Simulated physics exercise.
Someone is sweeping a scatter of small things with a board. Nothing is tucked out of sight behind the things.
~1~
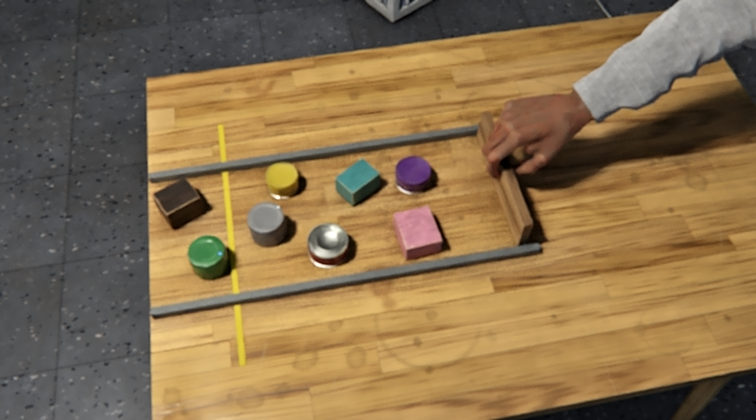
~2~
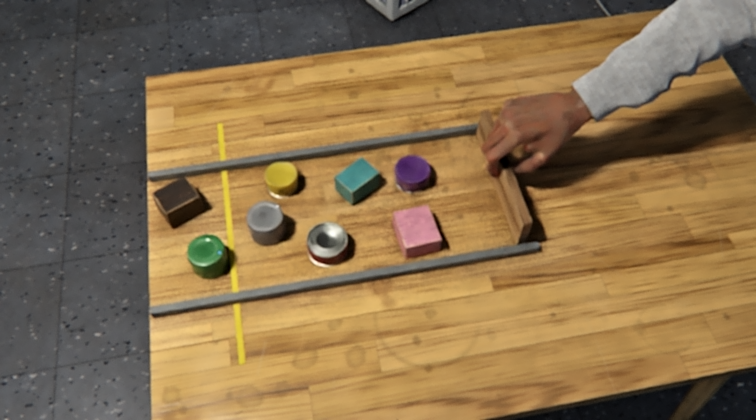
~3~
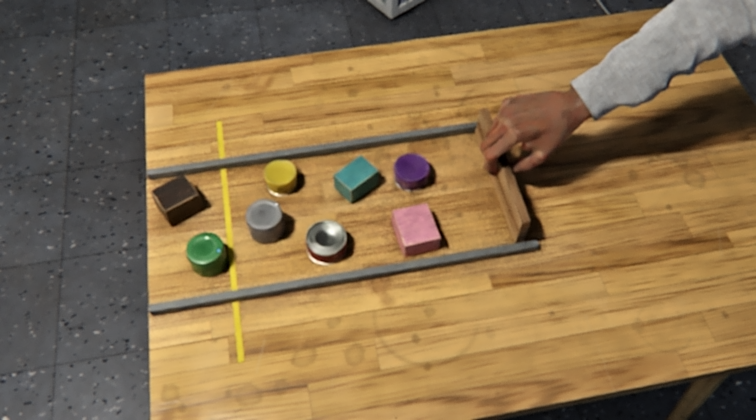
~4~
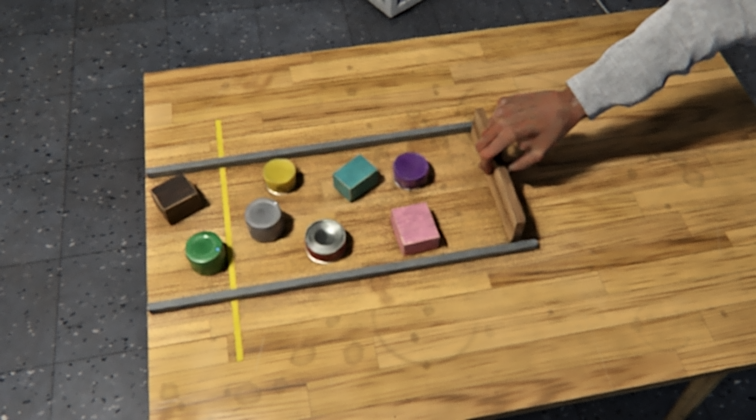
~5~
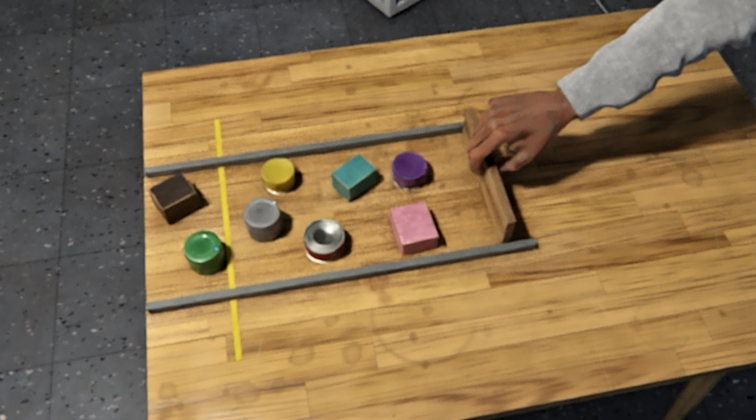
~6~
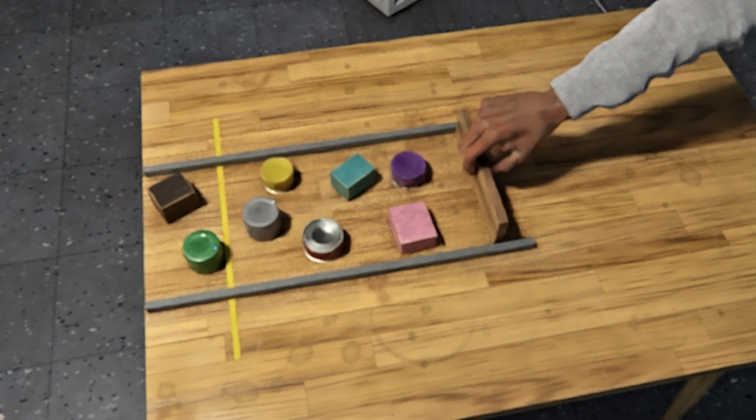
A wooden tabletop stands on a dark speckled floor, seen from above at an angle. Between two grey rails lie a black block and green lid on the left, then yellow, grey, silvery, turquoise, purple and pink pieces, with yellow tape crossing near the left. A grey-sleeved arm holds a wooden board at the right, then slides it slightly left, while the pieces stay put and the view drifts very slightly.
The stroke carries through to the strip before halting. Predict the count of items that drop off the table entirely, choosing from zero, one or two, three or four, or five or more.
A lone one or pair goes over.
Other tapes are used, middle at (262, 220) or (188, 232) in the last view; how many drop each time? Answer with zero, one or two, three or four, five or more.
With the tape at the first place the answer is none at all, and at the second place it's three or four.
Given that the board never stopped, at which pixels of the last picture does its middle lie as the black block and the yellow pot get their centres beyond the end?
Around (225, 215), then around (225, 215).
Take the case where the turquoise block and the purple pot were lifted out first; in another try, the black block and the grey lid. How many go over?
1 in the first case and 1 in the second.
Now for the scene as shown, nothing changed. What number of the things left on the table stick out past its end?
Number: 2.
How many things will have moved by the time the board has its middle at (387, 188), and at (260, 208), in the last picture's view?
First 3, then 8.
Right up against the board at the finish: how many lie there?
It ends up touching 2.
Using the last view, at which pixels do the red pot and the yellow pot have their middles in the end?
First (168, 267), then (140, 185).
Soon after, none off yet; black block at rest near (174, 198); green lid at rest near (203, 252); grey lid at rest near (262, 219).
Then, none off yet; black block at rest near (174, 198); green lid at rest near (203, 252); grey lid moving near (259, 218).
Further on, none off yet; black block moved a little near (160, 205); green lid moved about its own width near (169, 254); grey lid moved about its own width near (216, 224).
At rest, the number that fall off is one or two; fallen, green lid.
